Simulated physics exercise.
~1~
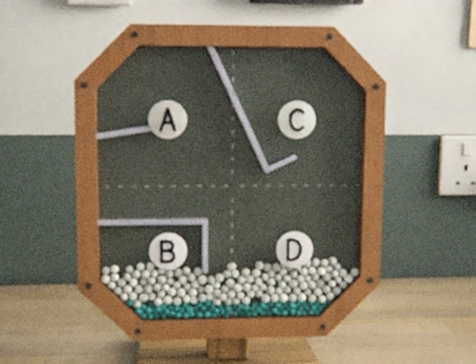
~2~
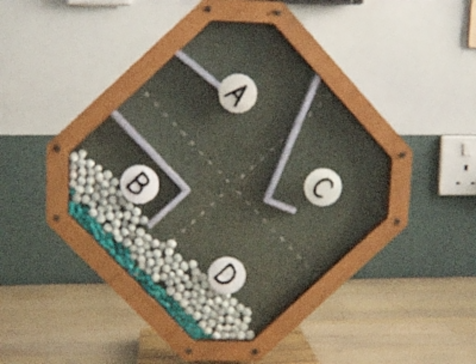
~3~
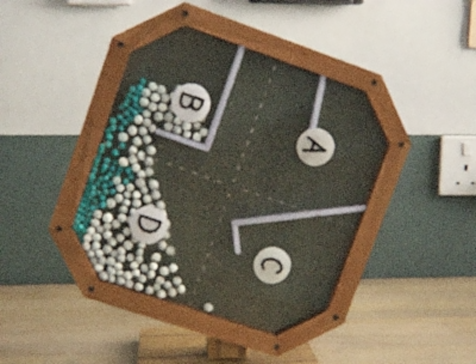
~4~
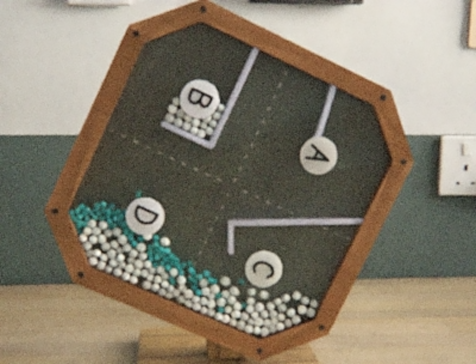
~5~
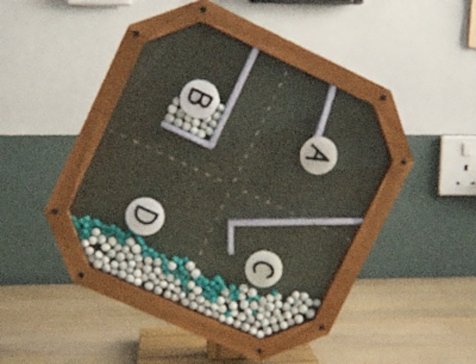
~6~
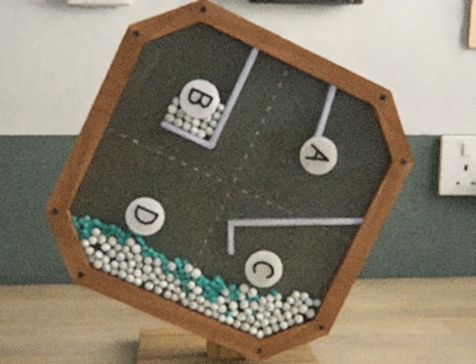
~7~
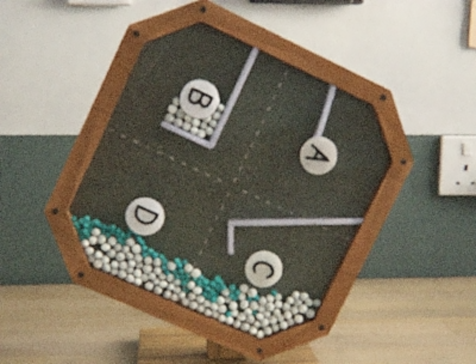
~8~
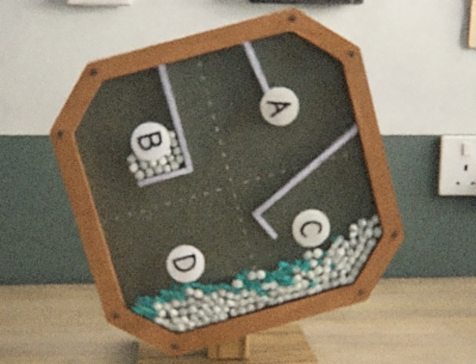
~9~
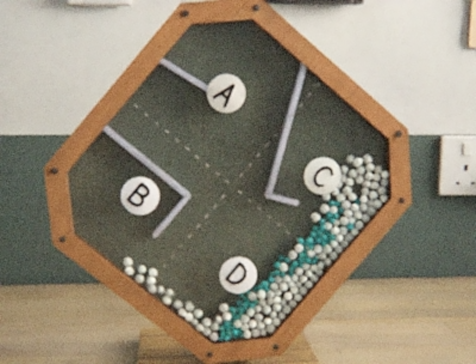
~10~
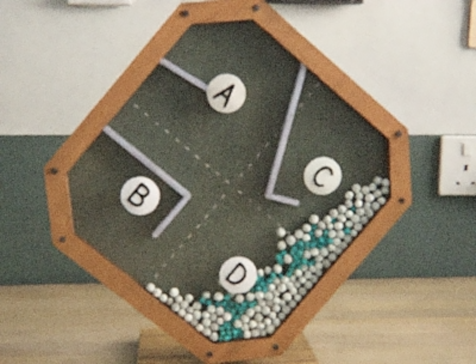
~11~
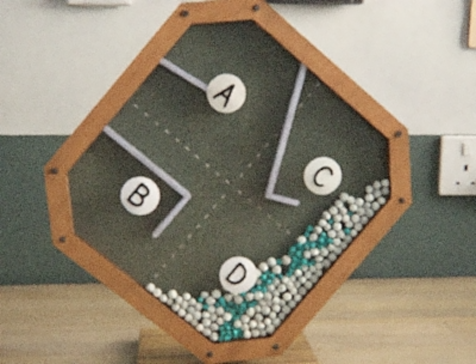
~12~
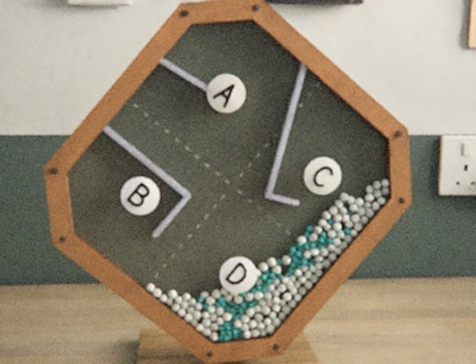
To begin with, an upright eight-sided wooden case with a clear front holds pale pellets resting over smaller turquoise ones along the bottom, beneath quarters lettered B and D. The case turns clockwise well past a quarter turn, and the pellets bank up on the left, some caught in B's bent ledge. They then slide down across D towards C and settle while the case stands still. Next it swings partway back counterclockwise, B's pellets spill out, and the main heap shifts right. Finally everything rests, the case still tilted clockwise, with most turquoise pellets in D and some in C.
